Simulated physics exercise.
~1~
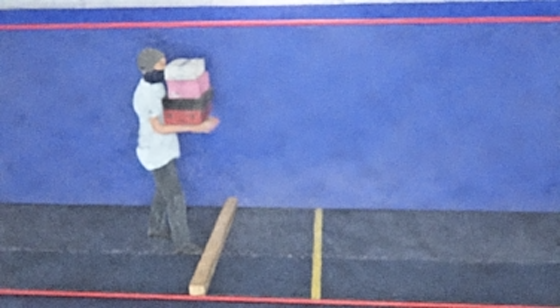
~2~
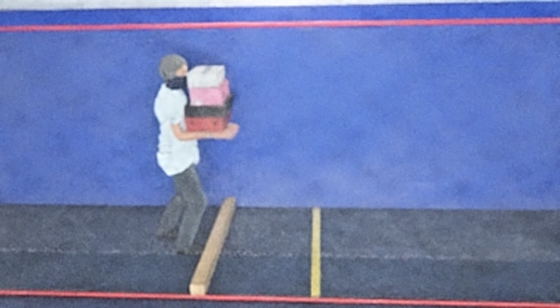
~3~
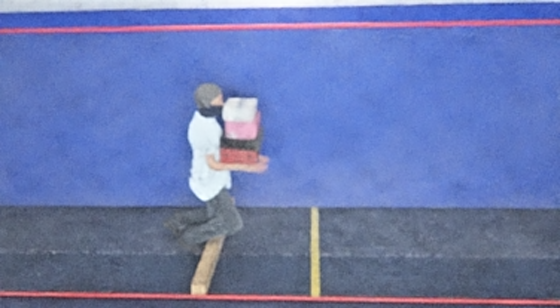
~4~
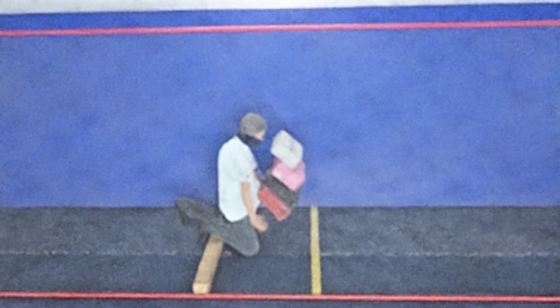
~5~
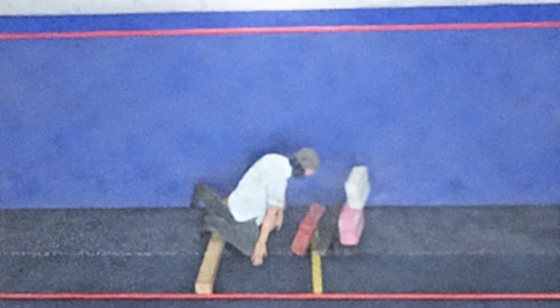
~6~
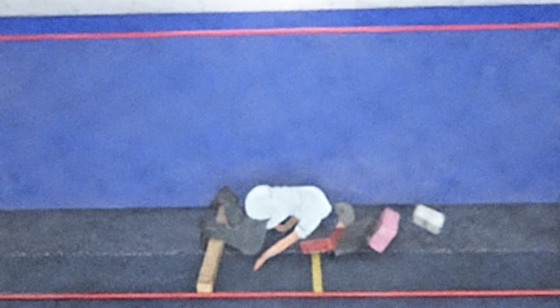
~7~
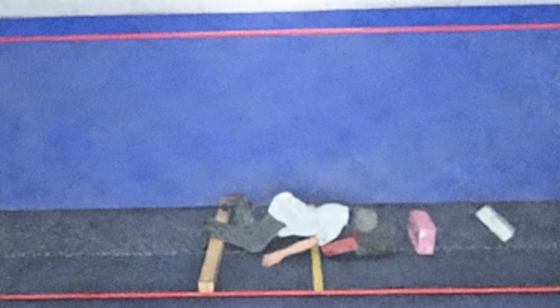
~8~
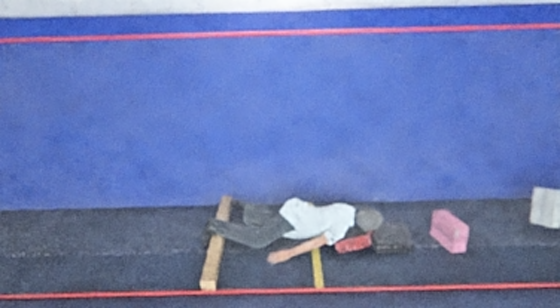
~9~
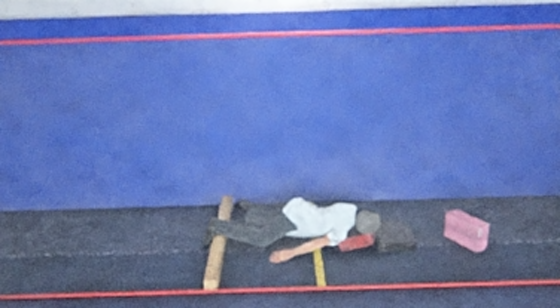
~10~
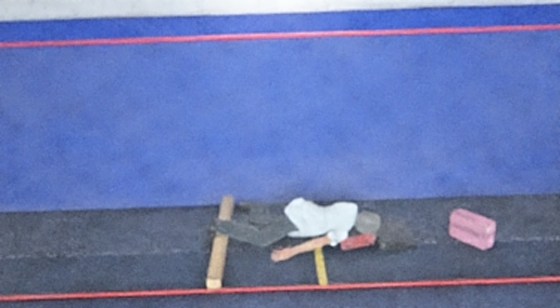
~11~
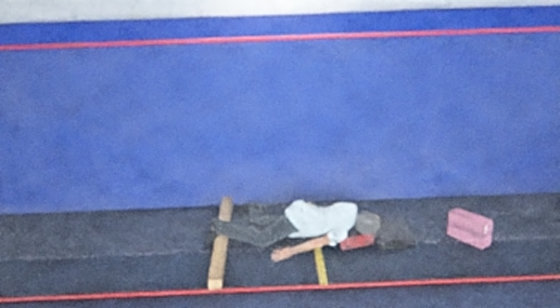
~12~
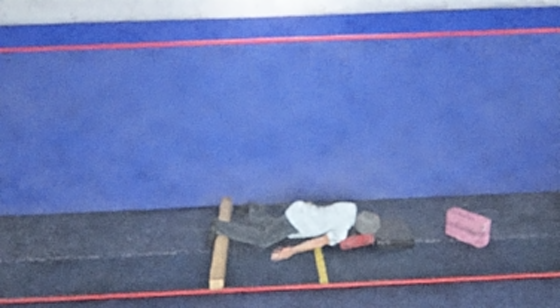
On a dark floor, a porter falls forward and lies still as his boxes scatter rightward.
